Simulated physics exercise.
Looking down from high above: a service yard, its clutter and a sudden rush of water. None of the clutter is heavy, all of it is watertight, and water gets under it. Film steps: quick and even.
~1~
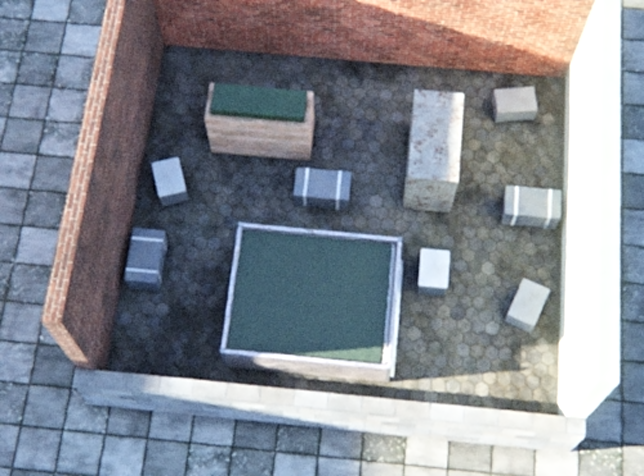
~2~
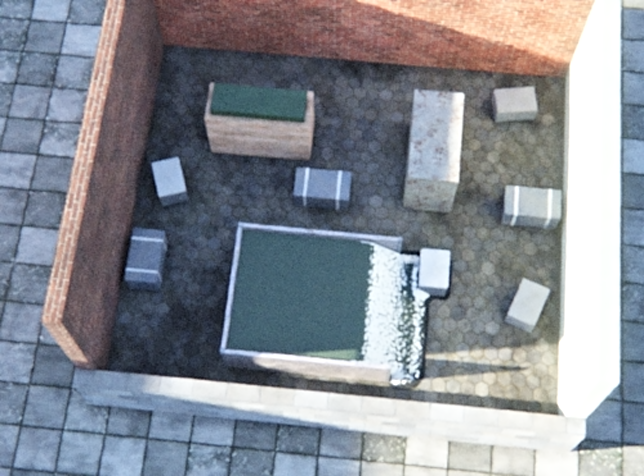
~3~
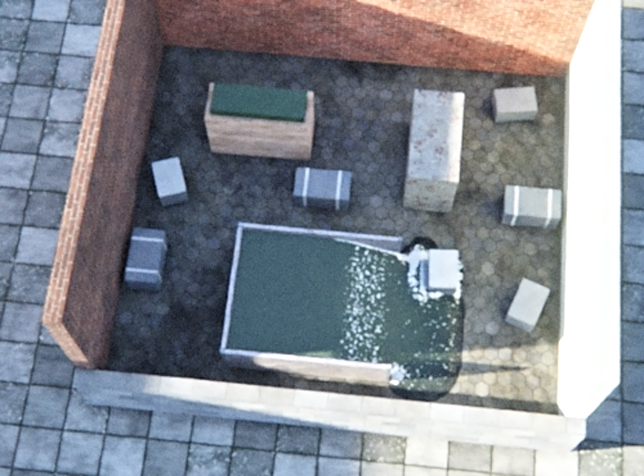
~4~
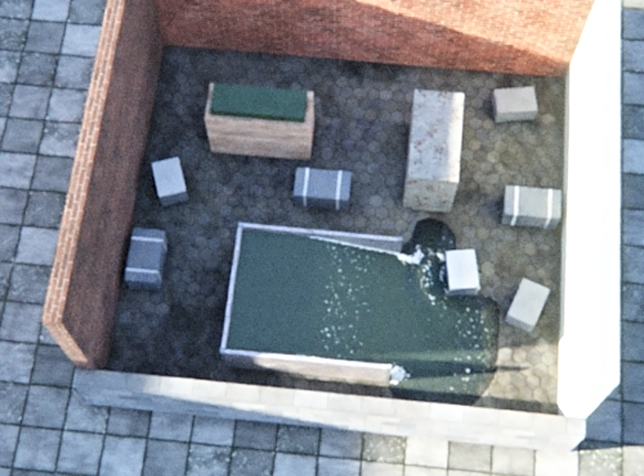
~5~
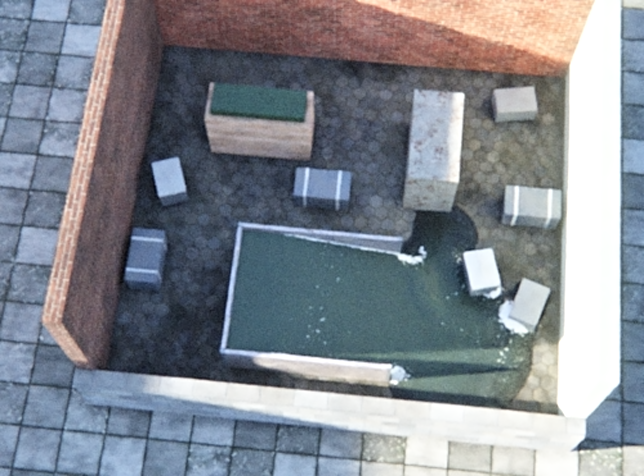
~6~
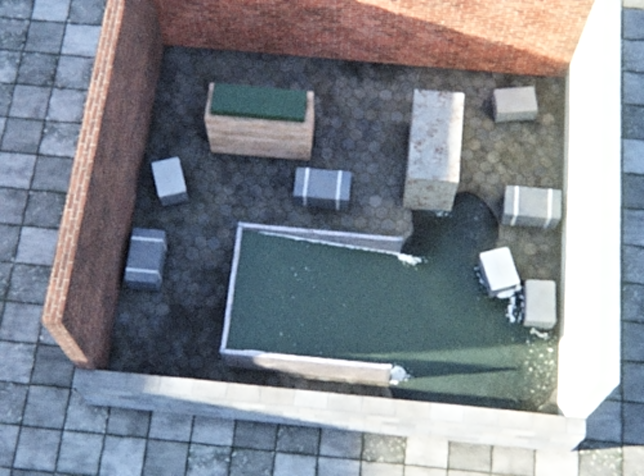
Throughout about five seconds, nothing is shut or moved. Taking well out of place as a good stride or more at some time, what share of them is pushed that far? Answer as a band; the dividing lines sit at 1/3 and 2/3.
1/3 to 2/3.
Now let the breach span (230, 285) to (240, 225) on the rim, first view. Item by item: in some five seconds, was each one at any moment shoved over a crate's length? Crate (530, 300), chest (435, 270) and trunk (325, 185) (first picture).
Order as asked: Not sent that far; not sent that far; not sent that far.
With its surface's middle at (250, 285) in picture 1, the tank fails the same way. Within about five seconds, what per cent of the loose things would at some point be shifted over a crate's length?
Roughly 60 per cent.
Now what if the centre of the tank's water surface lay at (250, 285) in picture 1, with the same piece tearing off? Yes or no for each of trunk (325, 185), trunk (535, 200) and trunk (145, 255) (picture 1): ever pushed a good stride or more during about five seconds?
Not far, Far enough, Not far.
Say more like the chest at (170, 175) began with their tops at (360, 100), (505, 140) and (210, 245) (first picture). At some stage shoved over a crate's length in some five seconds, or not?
The first sits tight, the second travels far, the third sits tight.
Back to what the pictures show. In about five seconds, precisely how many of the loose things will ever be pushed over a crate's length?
The total here is 4.
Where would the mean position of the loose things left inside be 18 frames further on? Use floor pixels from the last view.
Their average sits at about pixel (377, 154).
A moment on, 1 of 7 are well off their spots; 1 afloat.
Next, 3 of 7 are well off their spots; 2 afloat.
Later, 4 of 7 are well off their spots; 3 afloat.
In the end, 4 of 7 are well off their spots, and 4 have been at some point; 4 afloat.
